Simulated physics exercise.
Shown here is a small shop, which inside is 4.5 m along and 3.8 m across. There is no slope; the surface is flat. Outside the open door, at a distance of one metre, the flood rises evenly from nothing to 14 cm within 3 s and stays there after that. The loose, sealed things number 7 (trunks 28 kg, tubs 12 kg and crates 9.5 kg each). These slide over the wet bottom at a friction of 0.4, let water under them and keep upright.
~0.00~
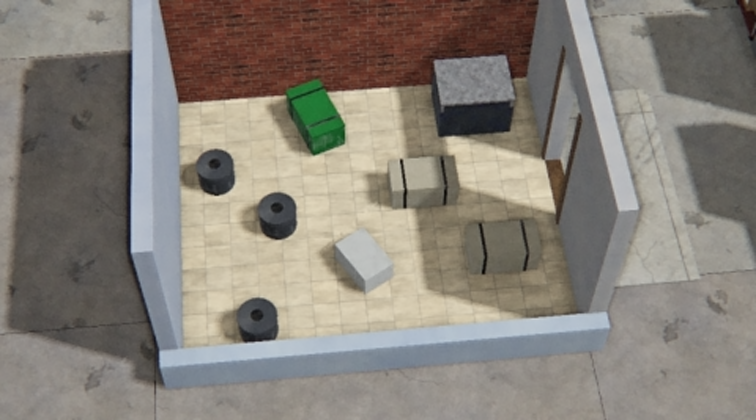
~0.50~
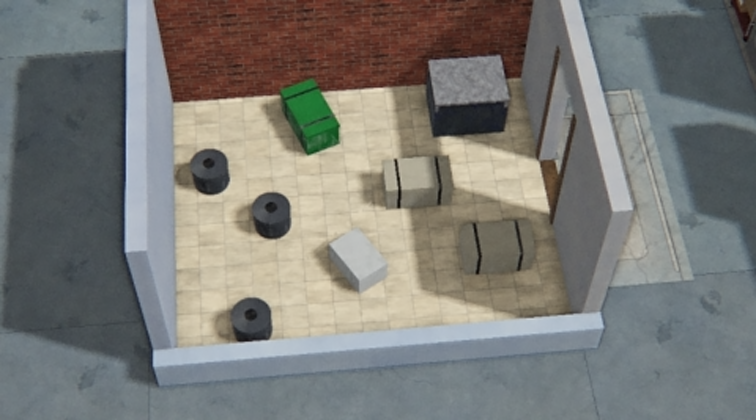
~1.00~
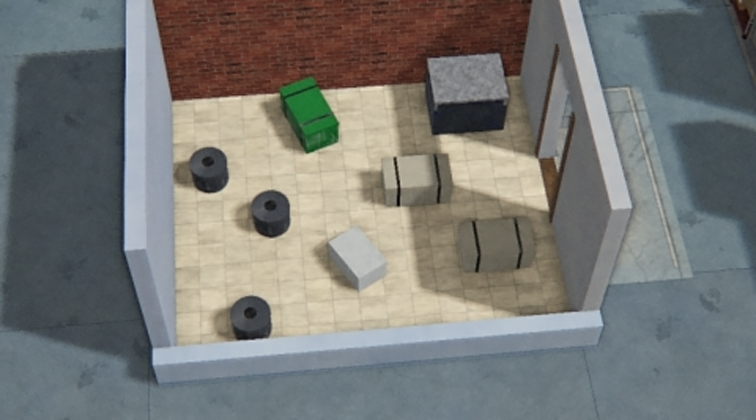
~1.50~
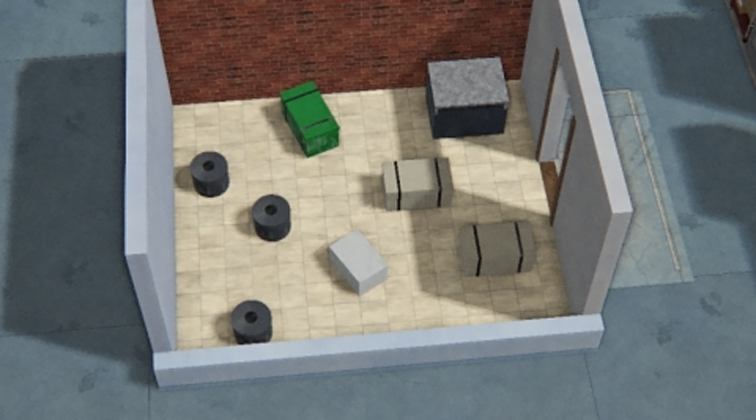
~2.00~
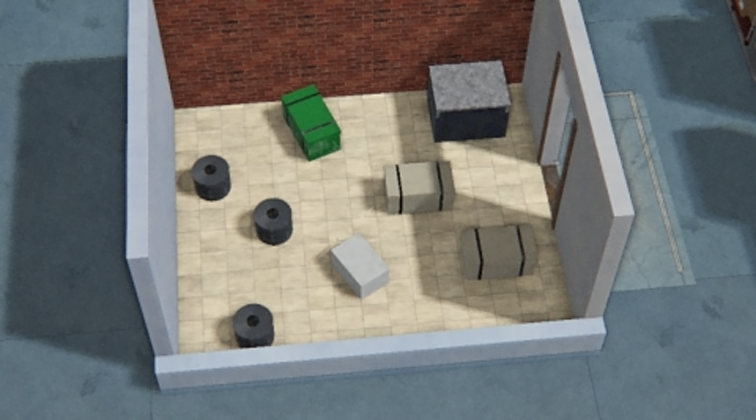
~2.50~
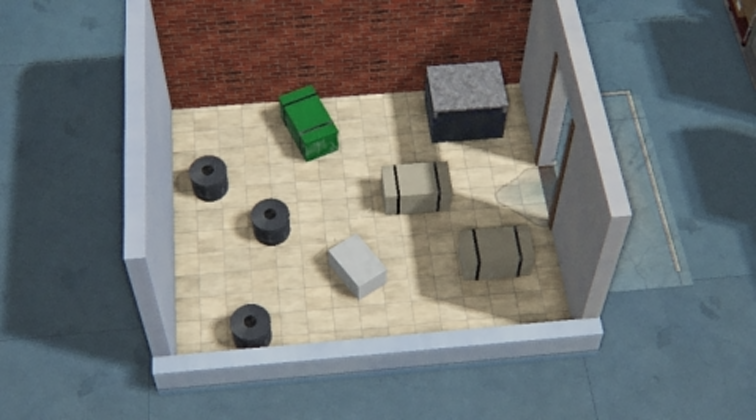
Water spreads outside the shop, then slightly in through the right doorway; the objects stay still.
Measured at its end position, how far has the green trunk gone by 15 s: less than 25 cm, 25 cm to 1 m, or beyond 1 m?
It is left close to where it began.
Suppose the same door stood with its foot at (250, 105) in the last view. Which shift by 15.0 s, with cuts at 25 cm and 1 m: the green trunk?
With that change, the green trunk stays nearly motionless.
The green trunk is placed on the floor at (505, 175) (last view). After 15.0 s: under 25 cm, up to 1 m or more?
It creeps a little.
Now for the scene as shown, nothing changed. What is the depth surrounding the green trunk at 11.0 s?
Around 4 cm.
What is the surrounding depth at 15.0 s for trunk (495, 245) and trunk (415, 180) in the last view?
Close to 5 and 5 centimetres.
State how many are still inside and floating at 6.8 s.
It comes to 0 of them.
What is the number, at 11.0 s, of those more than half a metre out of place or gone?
It comes to 0.
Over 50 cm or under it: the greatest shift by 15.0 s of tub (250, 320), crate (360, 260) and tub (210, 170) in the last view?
Within, beyond, within.
After 3.5 s the green trunk is near (308, 114), 0.0 m from its start, aground; 0 afloat.
After 6.8 s the green trunk is near (308, 114), 0.0 m from its start, aground; 0 afloat.
After 11.0 s the green trunk is near (308, 114), 0.0 m from its start, aground; 0 afloat.
After 15.0 s the green trunk is near (308, 114), 0.0 m from its start, aground; 1 afloat.
